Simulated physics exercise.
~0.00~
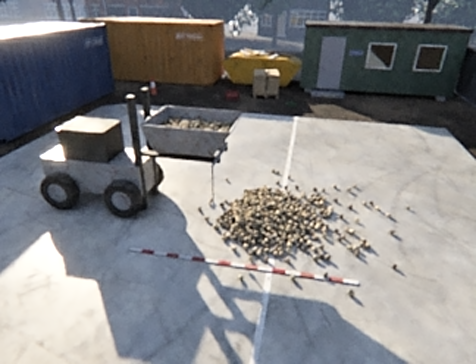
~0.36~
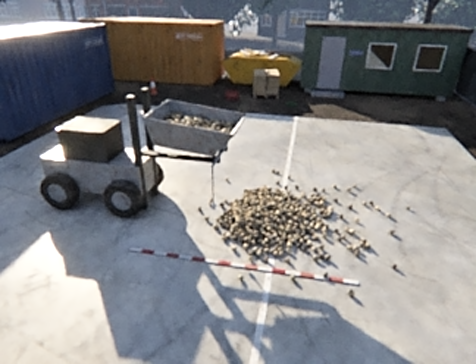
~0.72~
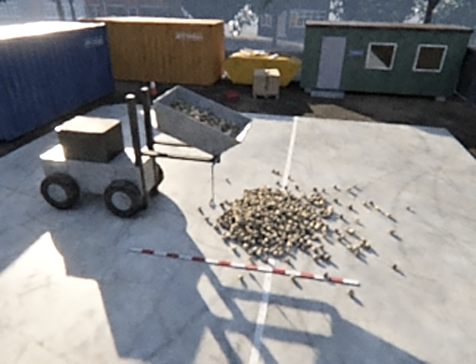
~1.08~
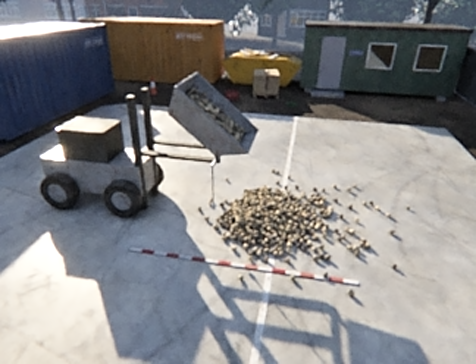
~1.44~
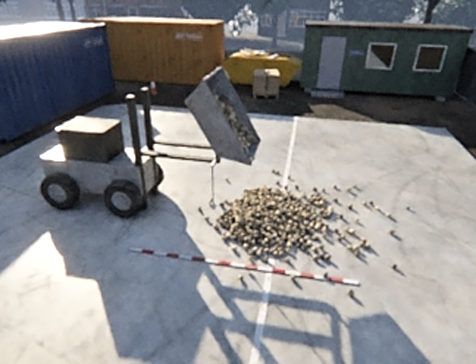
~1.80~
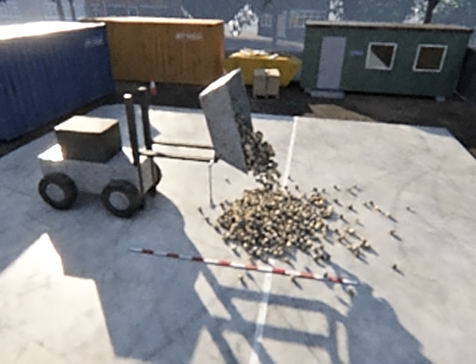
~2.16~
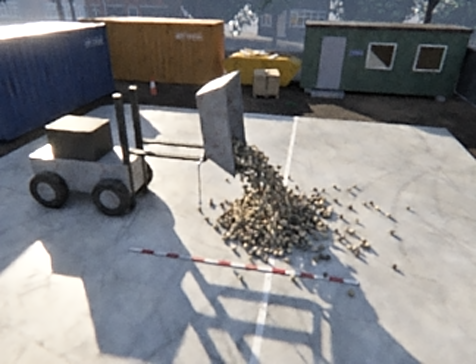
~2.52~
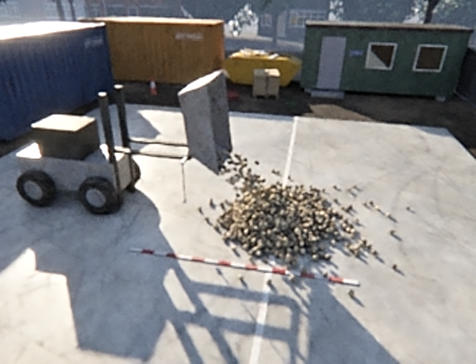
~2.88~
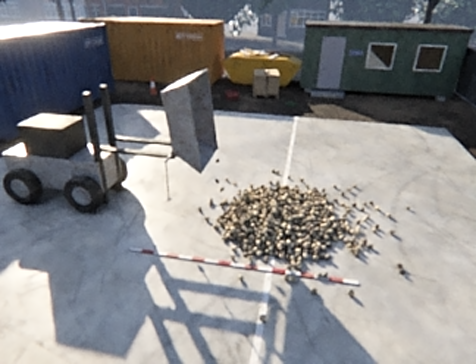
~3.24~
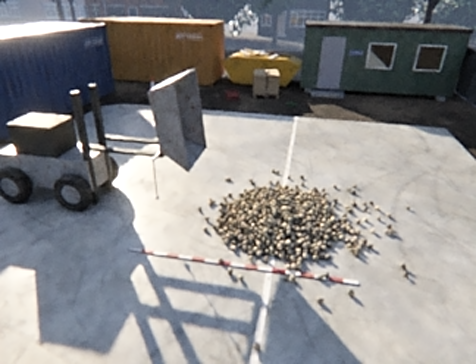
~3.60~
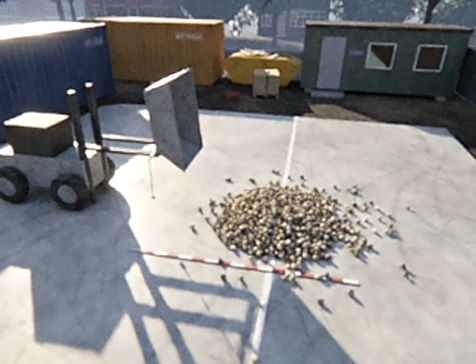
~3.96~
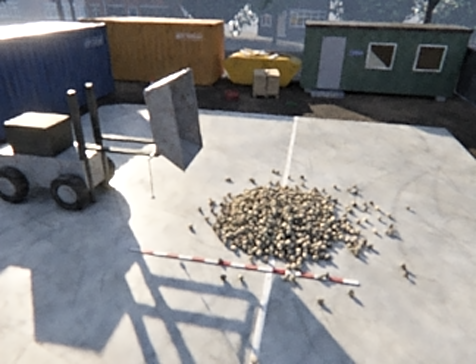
A small forklift-like machine holds a grey skip of rounded stones beside a loose heap on sunlit concrete, near a painted line and a red-and-white striped staff, with containers and a green cabin behind. The skip tips steadily to the right, its stones at first staying inside. Once it is steeply tilted, they pour from its lower edge onto the heap. While they are still falling, the machine backs away to the left, carrying the nearly upright skip with it. It stops with the skip empty, leaving a bigger heap spread across the line.
